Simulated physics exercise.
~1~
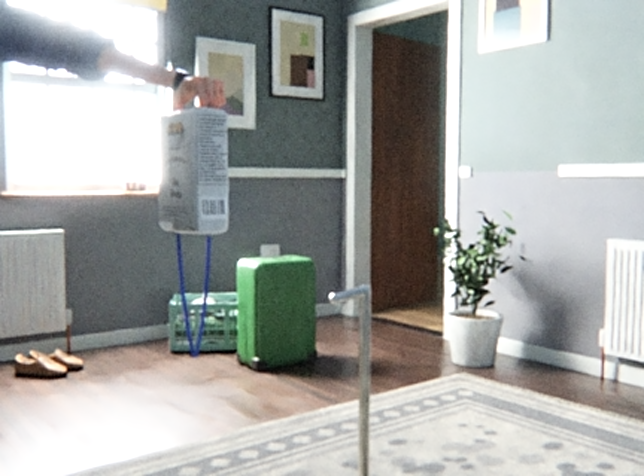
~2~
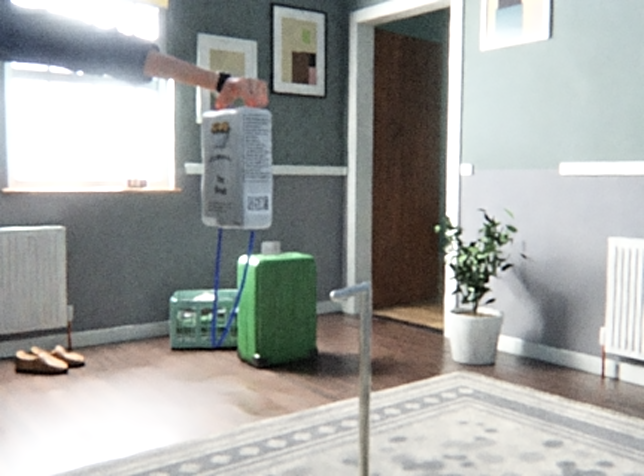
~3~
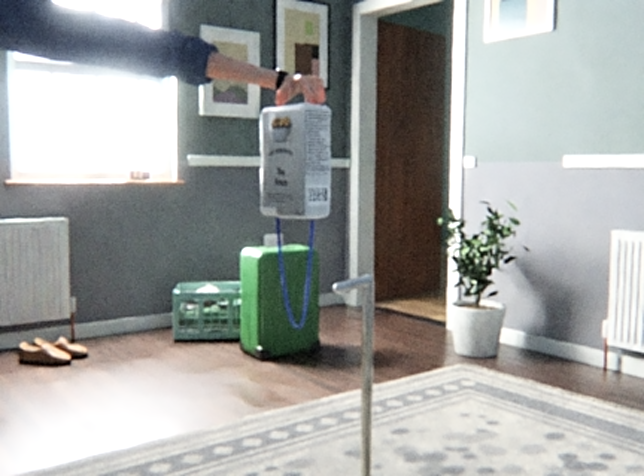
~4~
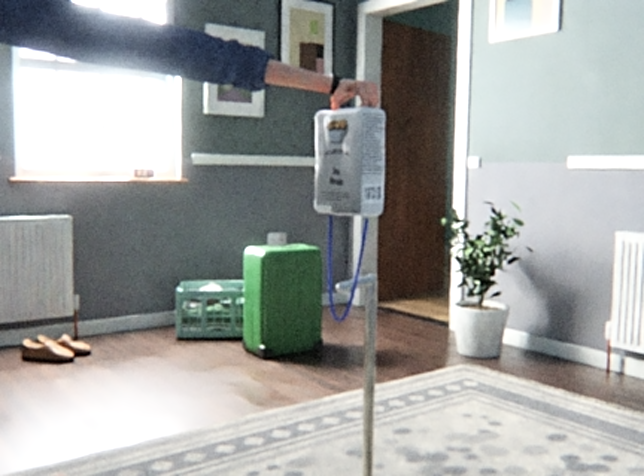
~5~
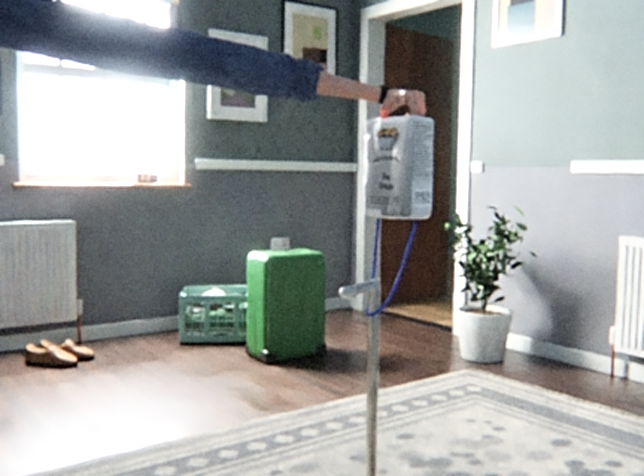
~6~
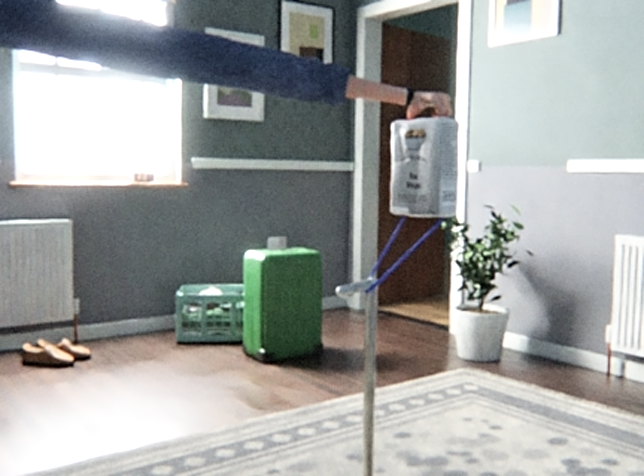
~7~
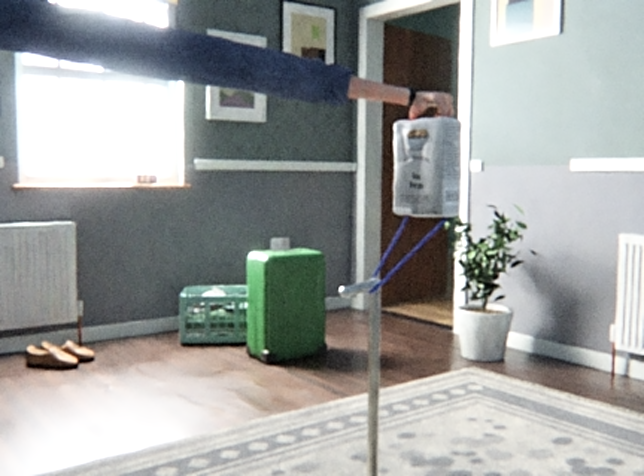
In a grey-walled room with a green suitcase and a potted plant, an outstretched arm carries a white container rightward, a blue loop dangling beneath it, until it passes a hooked metal post, where the loop catches and pulls tight, and the hand stops.
